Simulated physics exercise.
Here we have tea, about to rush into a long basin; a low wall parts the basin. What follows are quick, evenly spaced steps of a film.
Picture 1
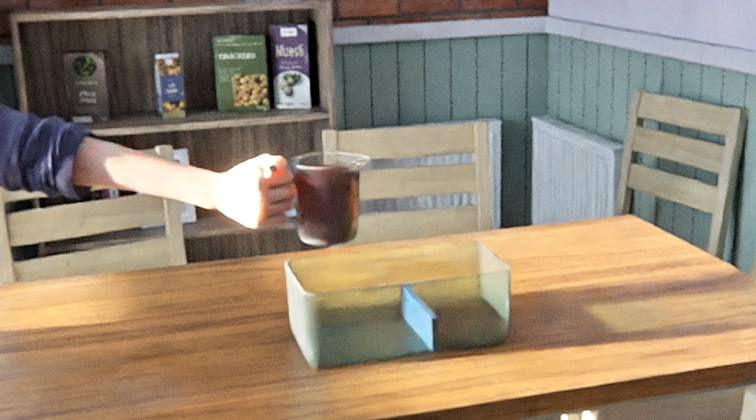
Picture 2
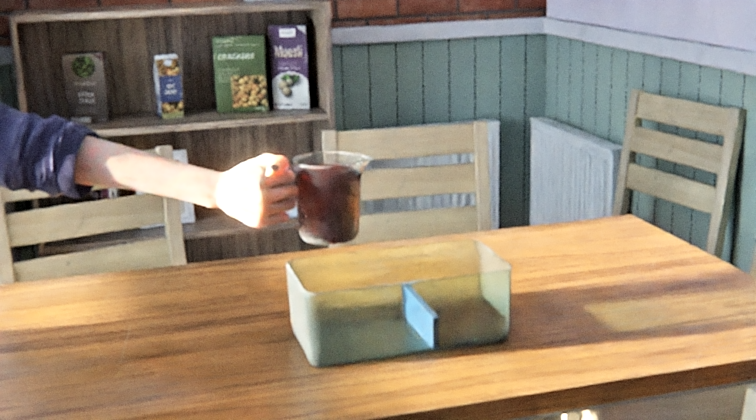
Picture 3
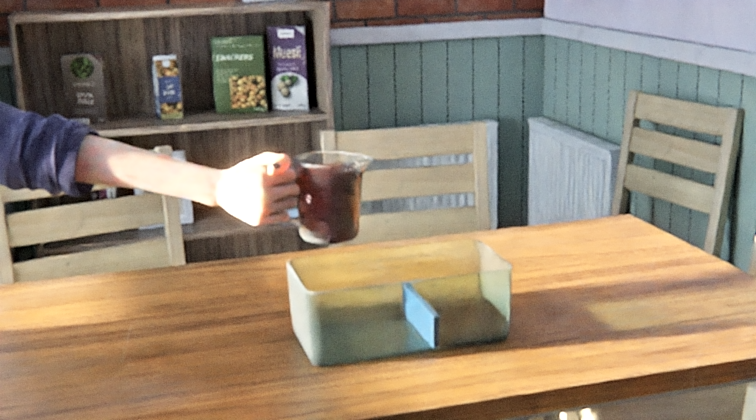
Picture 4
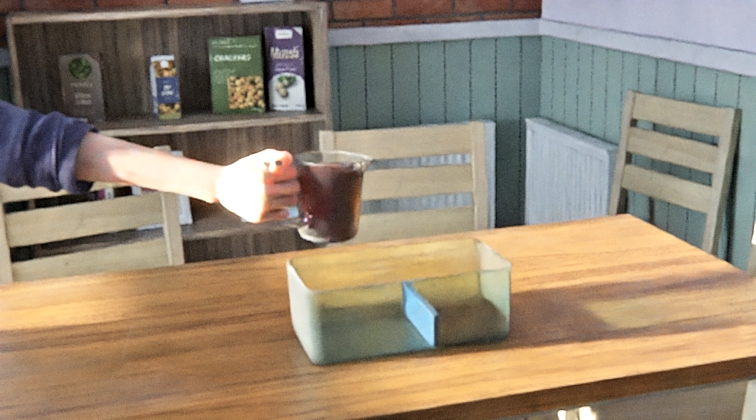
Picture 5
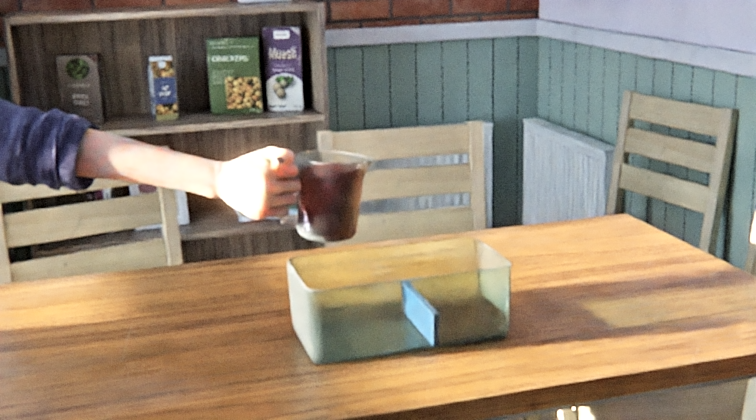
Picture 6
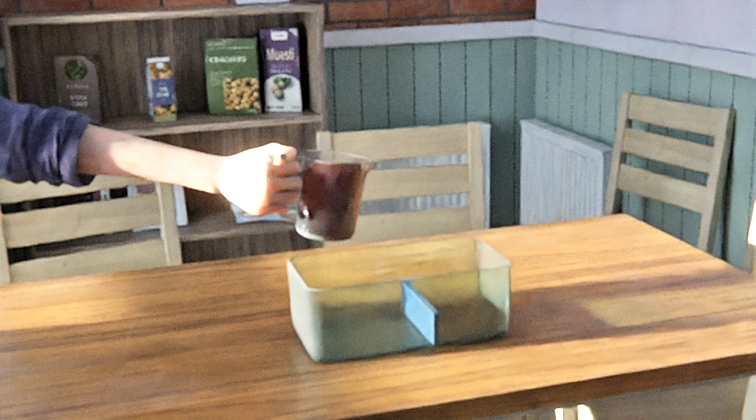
A hand in a dark blue sleeve, reaching in from the left, holds a clear glass jug of dark reddish-brown tea above a long, translucent basin with a low blue wall across it. The basin sits on a sunlit wooden table, seen from slightly above, with pale chairs, shelved food packets and green panelling behind. The jug shifts slightly right and tilts a little rightward, while the view barely drifts.
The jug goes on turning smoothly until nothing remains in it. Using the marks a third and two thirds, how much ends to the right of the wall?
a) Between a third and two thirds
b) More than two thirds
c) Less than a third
a.
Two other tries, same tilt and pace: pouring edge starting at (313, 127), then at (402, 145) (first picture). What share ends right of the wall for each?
5 %, then 95 %.
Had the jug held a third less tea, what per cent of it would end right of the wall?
Some 15 parts in a hundred, give or take.
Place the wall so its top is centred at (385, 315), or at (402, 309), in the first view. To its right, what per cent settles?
Well, it's close to 95 per cent for the first one, then 85 per cent for the other.
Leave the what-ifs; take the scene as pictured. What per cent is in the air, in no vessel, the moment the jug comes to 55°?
10 in a hundred.
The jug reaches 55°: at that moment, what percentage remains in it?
Roughly 85 %.
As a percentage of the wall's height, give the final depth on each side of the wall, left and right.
On the left roughly 20, on the right roughly 30.
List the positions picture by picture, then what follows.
The first picture shows tilt 0°; pouring edge (370, 157); surface from (294, 175) to (357, 168); the long basin's rim runs from (294, 278) to (494, 255); the wall's top is at (418, 301).
The second picture shows tilt 0°; pouring edge (371, 157); surface from (295, 173) to (358, 168).
The third picture shows tilt 1°; pouring edge (373, 158); surface from (296, 173) to (360, 168).
The fourth picture shows tilt 3°; pouring edge (374, 158); surface from (298, 172) to (360, 168).
The fifth picture shows tilt 6°; pouring edge (375, 159); surface from (299, 172) to (362, 167).
The sixth picture shows tilt 9°; pouring edge (377, 162); surface from (301, 172) to (365, 166).
A moment on, the jug is tipped part way and 86 per cent is still to pour, 1 is left of the wall and 3 right of it.
Next, the jug is tipped on its side and 42 per cent is still to pour, 12 is left of the wall and 31 right of it.
Then the jug is tipped on its side and 8 per cent is still to pour, 43 is left of the wall and 44 right of it.
Later the jug is tipped on its side and 1 per cent is still to pour, 53 is left of the wall and 45 right of it.
At rest 55 per cent lies left of the wall, 45 right of it and 1 outside.
